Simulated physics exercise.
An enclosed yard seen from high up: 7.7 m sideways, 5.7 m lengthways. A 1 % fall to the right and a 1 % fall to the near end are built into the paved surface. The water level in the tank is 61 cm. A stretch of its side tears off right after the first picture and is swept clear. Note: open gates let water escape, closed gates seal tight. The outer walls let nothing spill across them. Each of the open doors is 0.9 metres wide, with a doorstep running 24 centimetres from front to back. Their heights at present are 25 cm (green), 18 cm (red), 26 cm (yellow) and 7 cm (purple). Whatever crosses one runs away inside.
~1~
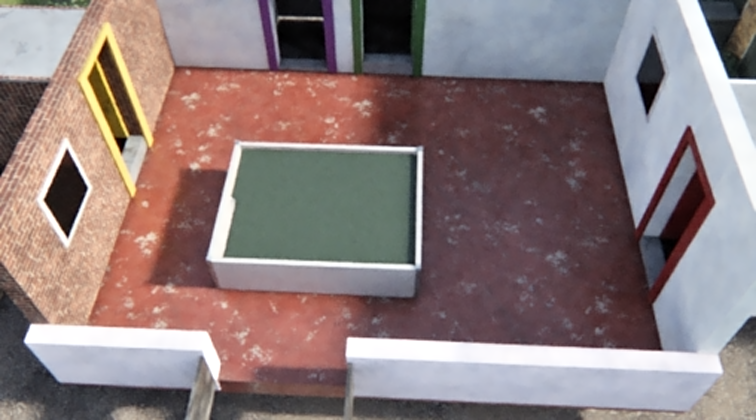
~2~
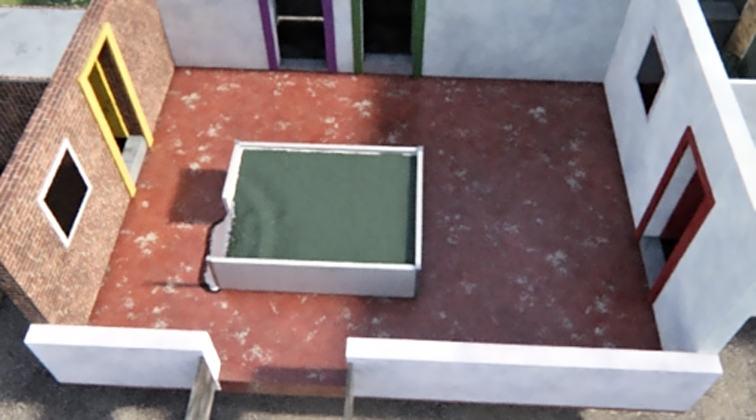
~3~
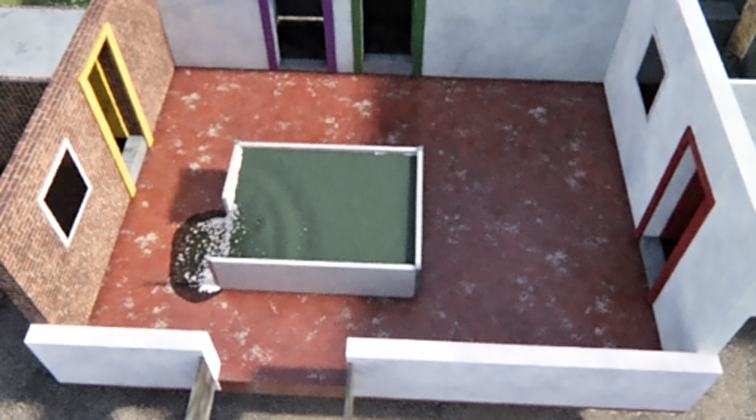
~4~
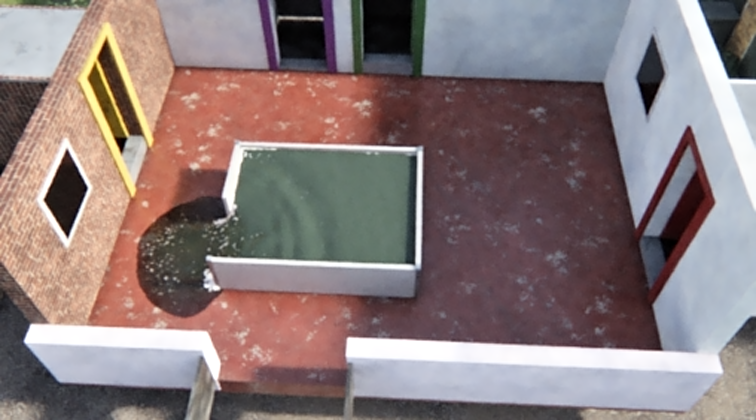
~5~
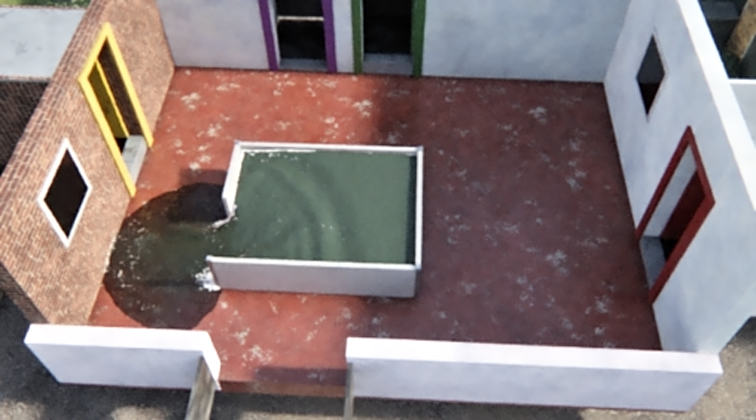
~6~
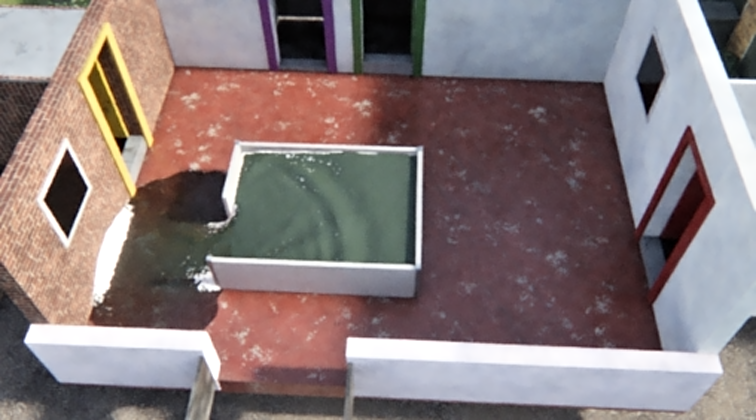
We see a rectangular tank of dark green water in a walled, red-floored yard; part of its left side breaks away, and water pours through the gap, spreading across the floor and splashing against the brick wall.
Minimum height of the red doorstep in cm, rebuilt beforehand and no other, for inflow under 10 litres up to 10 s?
7 cm.
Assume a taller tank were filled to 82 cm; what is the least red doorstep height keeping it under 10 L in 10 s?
Roughly 11.0 centimetres.
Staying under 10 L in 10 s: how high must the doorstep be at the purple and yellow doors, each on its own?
About 6.5 cm at purple and 10.5 cm at yellow.
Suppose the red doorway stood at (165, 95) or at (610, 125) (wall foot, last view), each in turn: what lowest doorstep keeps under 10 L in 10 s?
First place around 10.0 cm, second around 9.0 cm.
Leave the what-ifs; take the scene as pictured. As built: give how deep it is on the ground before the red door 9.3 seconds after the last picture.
The depth there is around 10.0 cm.
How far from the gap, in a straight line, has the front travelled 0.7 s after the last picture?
Roughly 2.8 metres.
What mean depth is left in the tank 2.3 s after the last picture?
About 35 centimetres.
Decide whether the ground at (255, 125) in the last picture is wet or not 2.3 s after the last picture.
At that moment it's submerged.
Then, 0.7 s after the last picture water covers 10 % of the floor, deepest (53 cm) near (77, 355); it has not reached the red door.
Then, 2.3 s after the last picture water covers 35 % of the floor, deepest (38 cm) near (77, 355); it has not reached the red door.
Then, 9.3 s after the last picture water covers 95 % of the floor, deepest (16 cm) near (77, 355); 10 cm at the red door, 0 litres in over its 18 cm doorstep.
At the red door as built, the water peaked near 10 cm, 9.3 s after the last picture.
With a doorstep of 6 cm, 16 litres would have come in within the 10 s; with 8.5 cm, 3 litres. So under 10 litres takes about 7 cm.
